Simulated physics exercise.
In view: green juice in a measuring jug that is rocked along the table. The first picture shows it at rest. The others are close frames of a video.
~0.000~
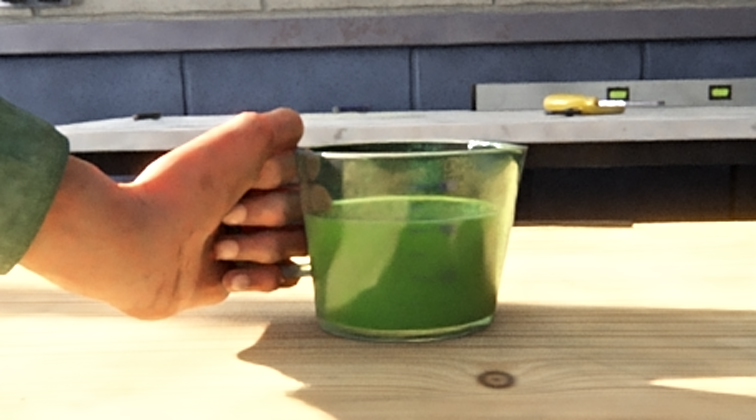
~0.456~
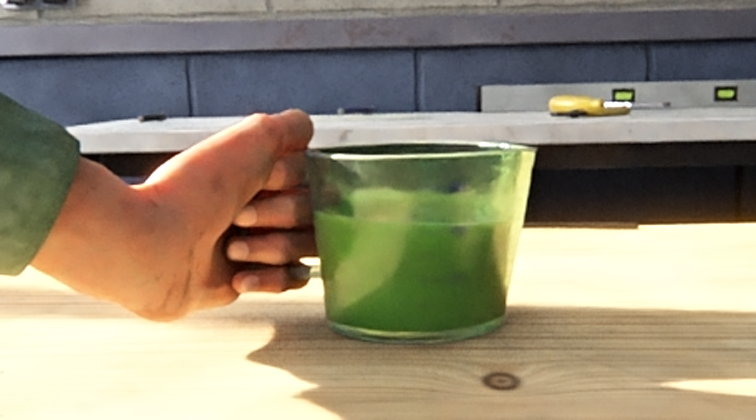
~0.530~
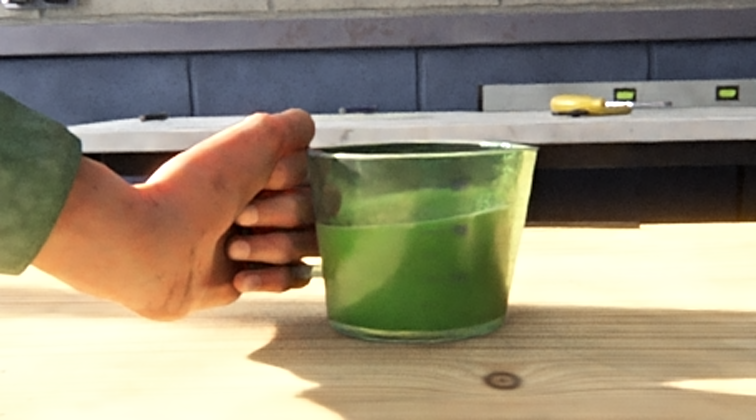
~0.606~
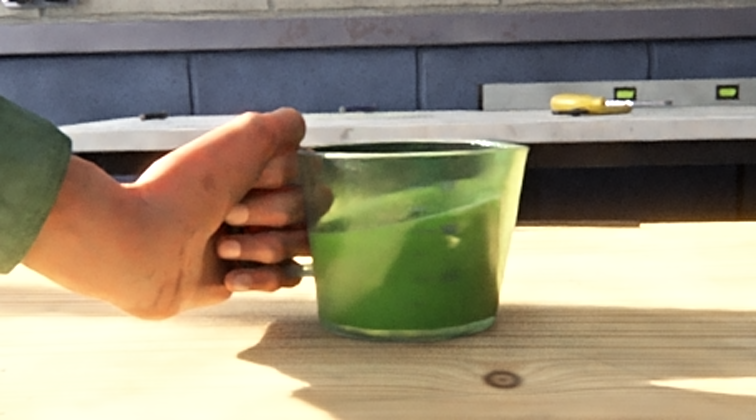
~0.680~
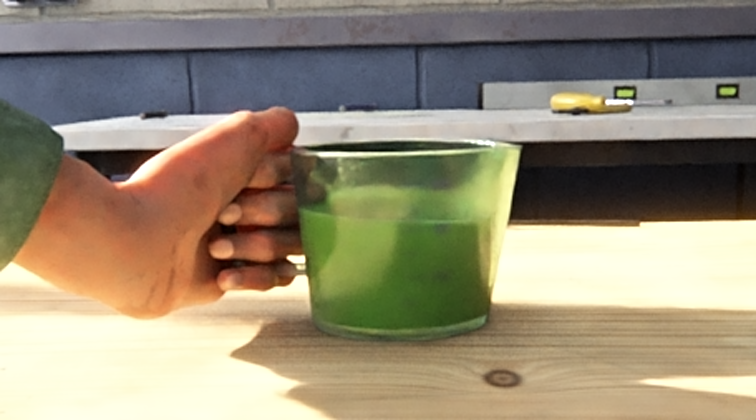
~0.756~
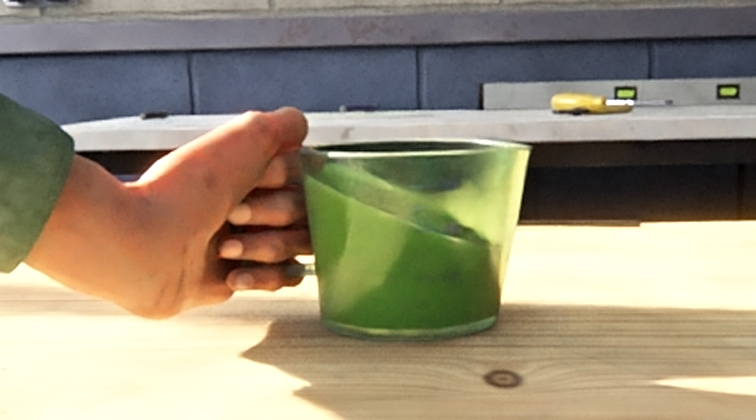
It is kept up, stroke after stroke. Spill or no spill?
As it turns out, it slops over.
After 1.1 s, the highest wave so far goes over the rim.
After 5.2 s, the highest wave so far goes over the rim; some is on the top.
